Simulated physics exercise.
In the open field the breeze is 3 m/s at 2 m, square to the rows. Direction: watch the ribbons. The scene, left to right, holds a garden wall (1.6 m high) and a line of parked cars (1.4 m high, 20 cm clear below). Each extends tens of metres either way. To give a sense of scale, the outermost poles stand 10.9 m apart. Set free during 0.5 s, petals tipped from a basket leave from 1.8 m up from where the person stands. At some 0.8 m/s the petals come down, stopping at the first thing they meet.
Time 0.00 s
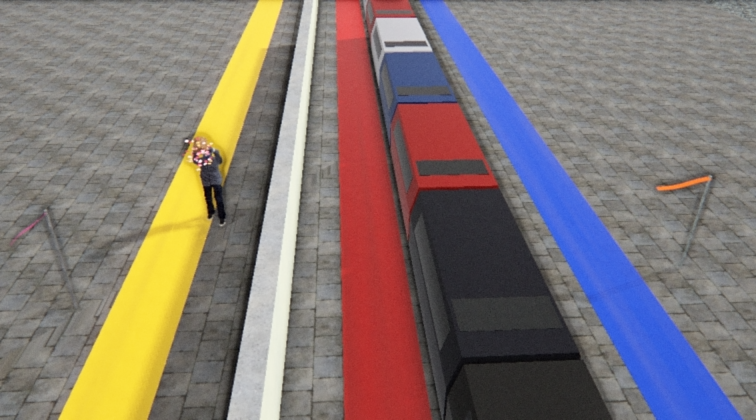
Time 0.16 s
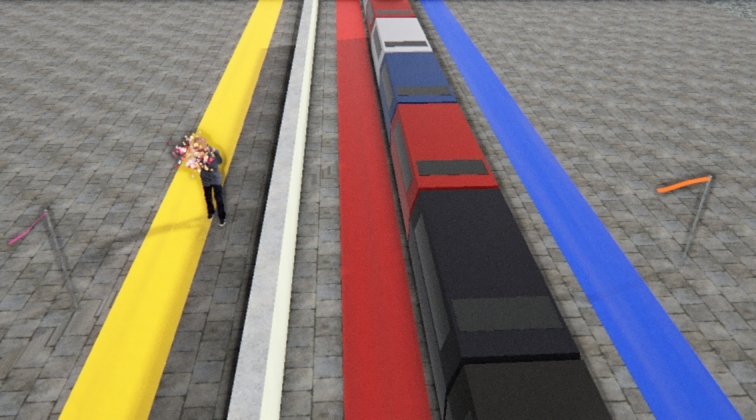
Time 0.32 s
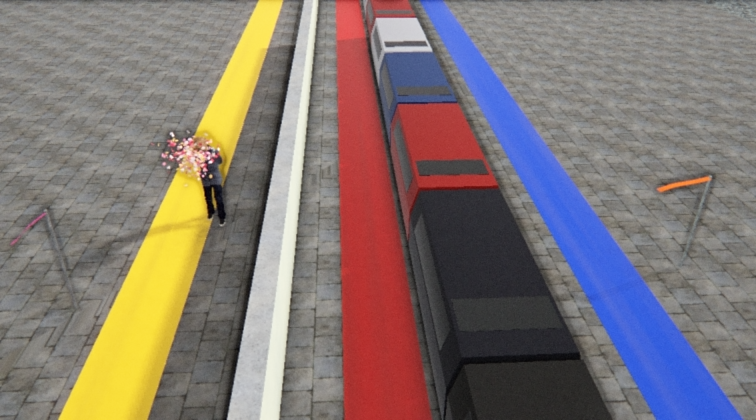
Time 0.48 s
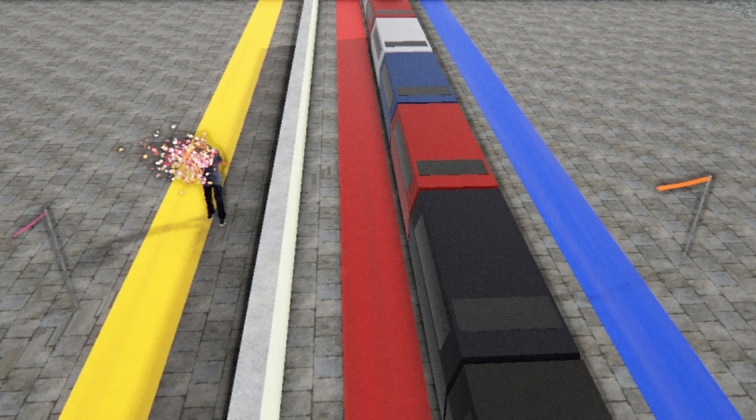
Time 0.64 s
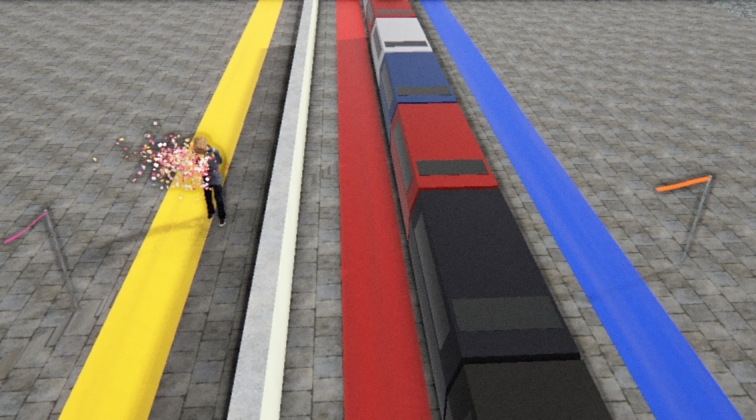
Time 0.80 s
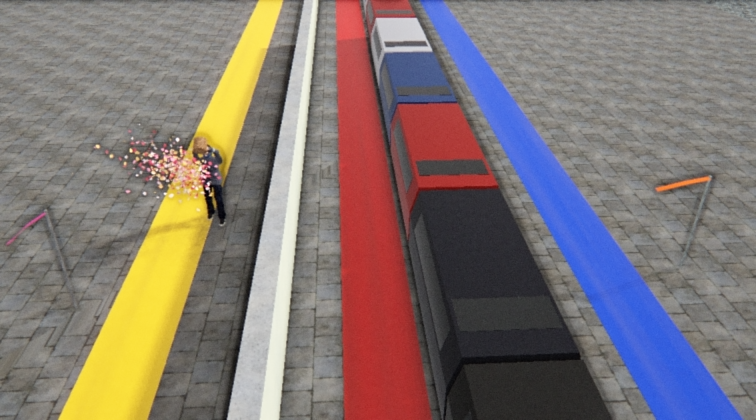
A cluster of pink and white petals burst out beside a person standing by the yellow stripe and spread leftward in the air, while ribbons on two poles streamed left and the parked cars stayed still.
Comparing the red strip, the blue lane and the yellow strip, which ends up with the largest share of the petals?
I would say the yellow one.
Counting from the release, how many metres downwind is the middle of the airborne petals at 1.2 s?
About 0.5 m.
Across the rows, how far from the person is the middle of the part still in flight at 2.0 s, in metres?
Estimate: Some 0.5 m.
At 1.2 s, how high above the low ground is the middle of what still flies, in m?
I'd guess around 1.2 metres up.
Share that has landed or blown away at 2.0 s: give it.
My guess would be close to 10 percent.
After 1.2 s, 100 % is in the air or yet to come; 0 % lies on the yellow strip, 0 % on the blue lane and 0 % on the red strip; the middle of what still flies is 1.1 m above the low ground, near (174, 185).
After 2.0 s, 88 % is in the air or yet to come; 7 % lies on the yellow strip, 0 % on the blue lane and 0 % on the red strip; the middle of what still flies is 0.7 m above the low ground, near (182, 206).
After 3.5 s, 23 % is in the air or yet to come; 41 % lies on the yellow strip, 0 % on the blue lane and 0 % on the red strip; the middle of what still flies is 0.5 m above the low ground, near (163, 216).
After 8.0 s, 0 % is in the air or yet to come; 49 % lies on the yellow strip, 0 % on the blue lane and 0 % on the red strip.
After 45.0 s, 0 % is in the air or yet to come; 49 % lies on the yellow strip, 0 % on the blue lane and 0 % on the red strip.
